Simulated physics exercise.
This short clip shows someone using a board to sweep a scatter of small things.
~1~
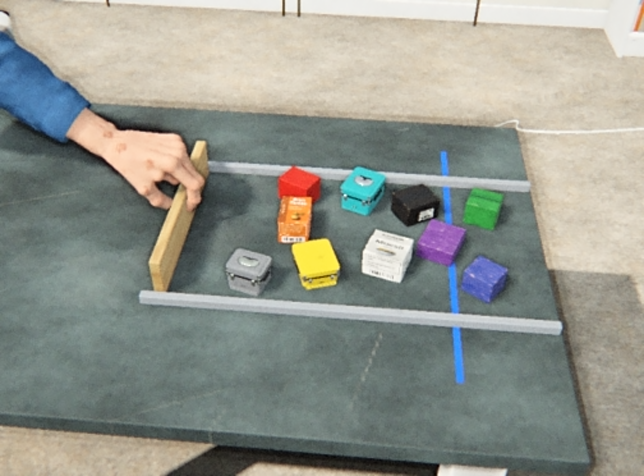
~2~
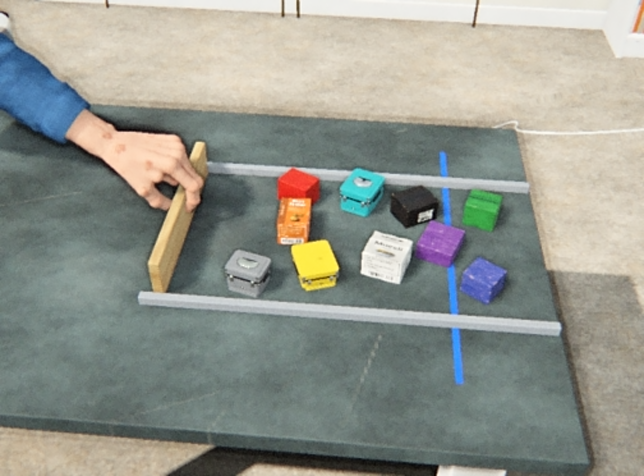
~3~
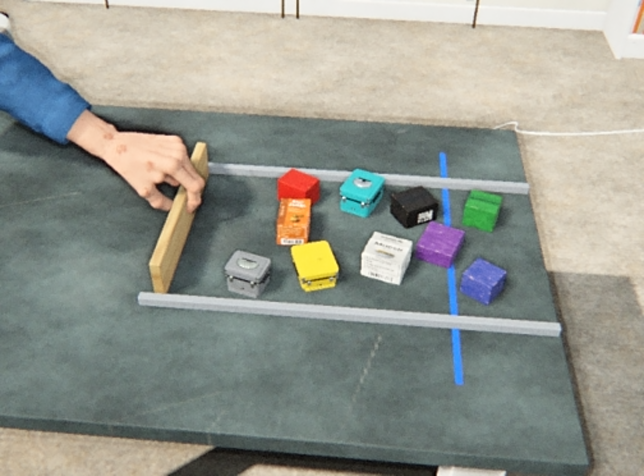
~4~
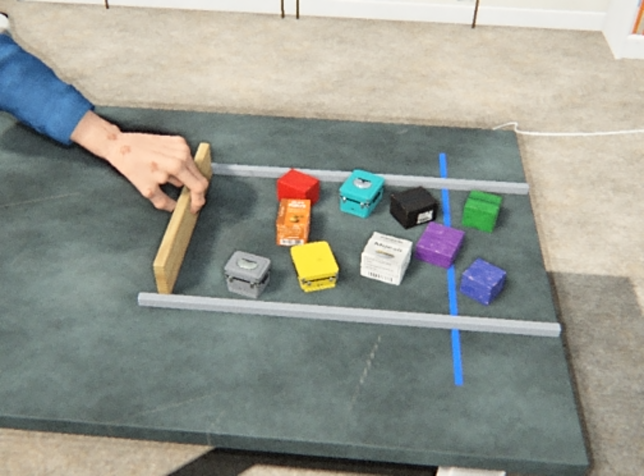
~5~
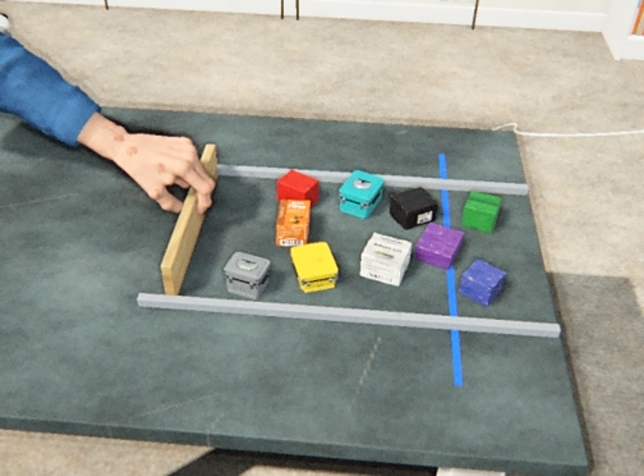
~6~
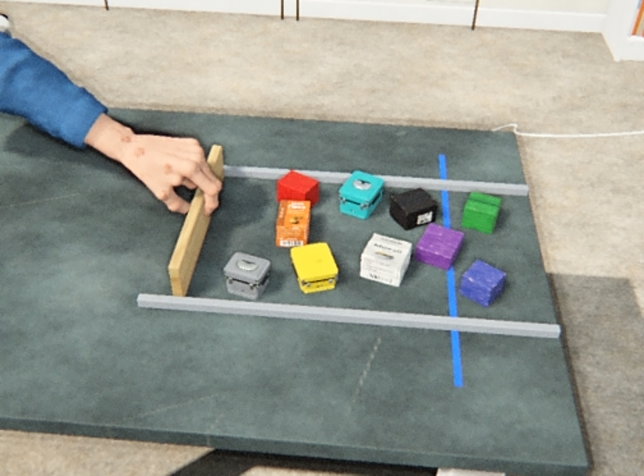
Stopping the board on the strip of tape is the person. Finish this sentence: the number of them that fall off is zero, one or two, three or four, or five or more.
The number of them that fall off is one or two.
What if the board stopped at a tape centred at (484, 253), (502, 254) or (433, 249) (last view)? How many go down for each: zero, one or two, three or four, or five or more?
Place by place: Three or four, then five or more, then one to two.
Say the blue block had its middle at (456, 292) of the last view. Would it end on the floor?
From that start, the object then is safe.
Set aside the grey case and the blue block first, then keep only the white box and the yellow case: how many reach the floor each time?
1 for the first case, 1 for the second.
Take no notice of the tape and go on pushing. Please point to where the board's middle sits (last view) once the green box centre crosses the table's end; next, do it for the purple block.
(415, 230) and then (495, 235), give or take.
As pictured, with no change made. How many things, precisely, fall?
2.
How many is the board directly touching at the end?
That makes 3.
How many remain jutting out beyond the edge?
That would be 2.
A little later, none off yet; green box at rest near (481, 213); blue block at rest near (482, 283); purple block at rest near (439, 246).
Next, none off yet; green box at rest near (481, 213); blue block at rest near (485, 284); purple block at rest near (441, 245).
Later still, none off yet; green box shifted well along near (535, 221); blue block shifted well along near (547, 281); purple block shifted a little near (464, 246).
When it is over, the number that fall off is one or two; down, blue block and green box.
